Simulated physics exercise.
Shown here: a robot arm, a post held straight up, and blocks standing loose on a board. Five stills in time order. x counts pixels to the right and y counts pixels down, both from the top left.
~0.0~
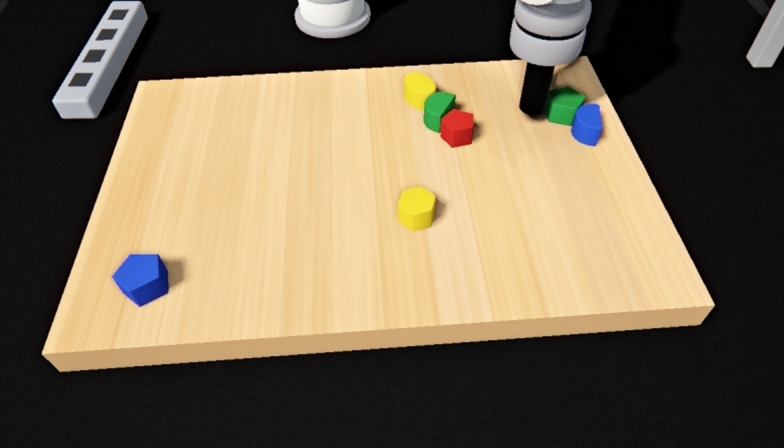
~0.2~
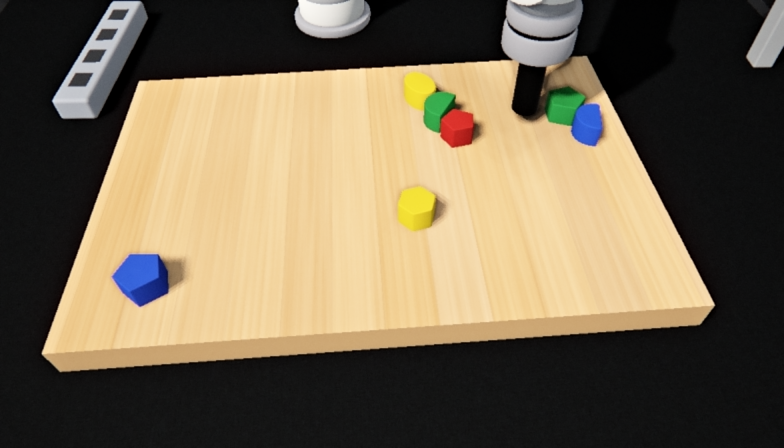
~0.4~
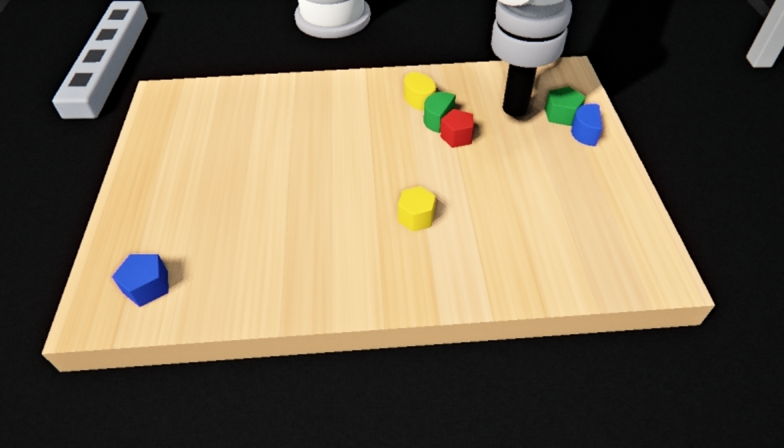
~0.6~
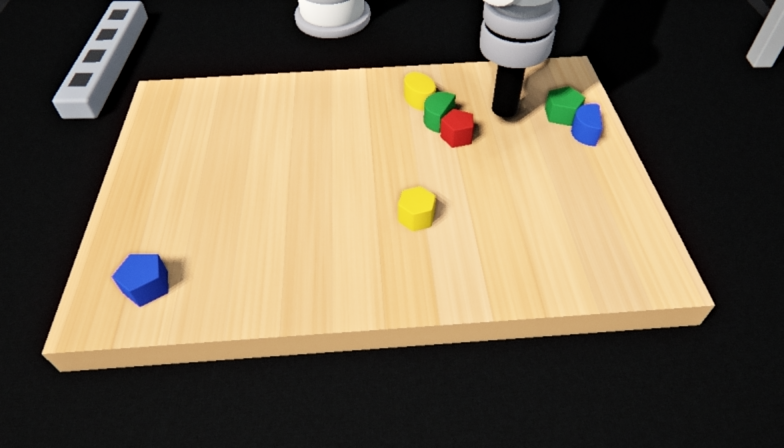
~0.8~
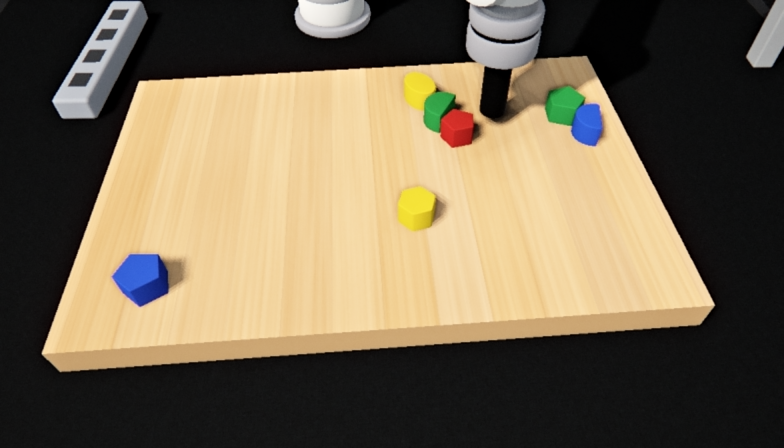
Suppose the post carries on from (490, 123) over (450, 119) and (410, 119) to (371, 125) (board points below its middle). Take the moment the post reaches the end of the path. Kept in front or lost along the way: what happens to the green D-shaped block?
It holds its place in front.
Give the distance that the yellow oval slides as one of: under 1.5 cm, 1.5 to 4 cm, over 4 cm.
Travels 1.5 to 4 cm.
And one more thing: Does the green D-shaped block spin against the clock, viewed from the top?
Yes, I think so.
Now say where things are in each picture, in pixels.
The first frame shows tip of the post (532, 108), middles of tops, yellow oval (420, 82), green D-shaped block (439, 101), red pentagonal block (459, 119).
The second frame shows post (524, 108), nothing pushed.
The third frame shows post (515, 109), nothing pushed.
The fourth frame shows post (505, 110), nothing pushed.
The fifth frame shows post (492, 111), yellow oval (420, 82), green D-shaped block (439, 101), red pentagonal block (459, 119).
One third of the way, post (451, 106); yellow oval (414, 81), turned 20° clockwise; green D-shaped block (427, 102), turned 25° anticlockwise.
Two thirds of the way, post (409, 107); yellow oval (404, 81), turned 70° clockwise; green D-shaped block (386, 105), turned 35° anticlockwise.
At the end, post (370, 113); yellow oval (404, 81), turned 70° clockwise; green D-shaped block (347, 112), turned 50° anticlockwise; red pentagonal block unmoved.
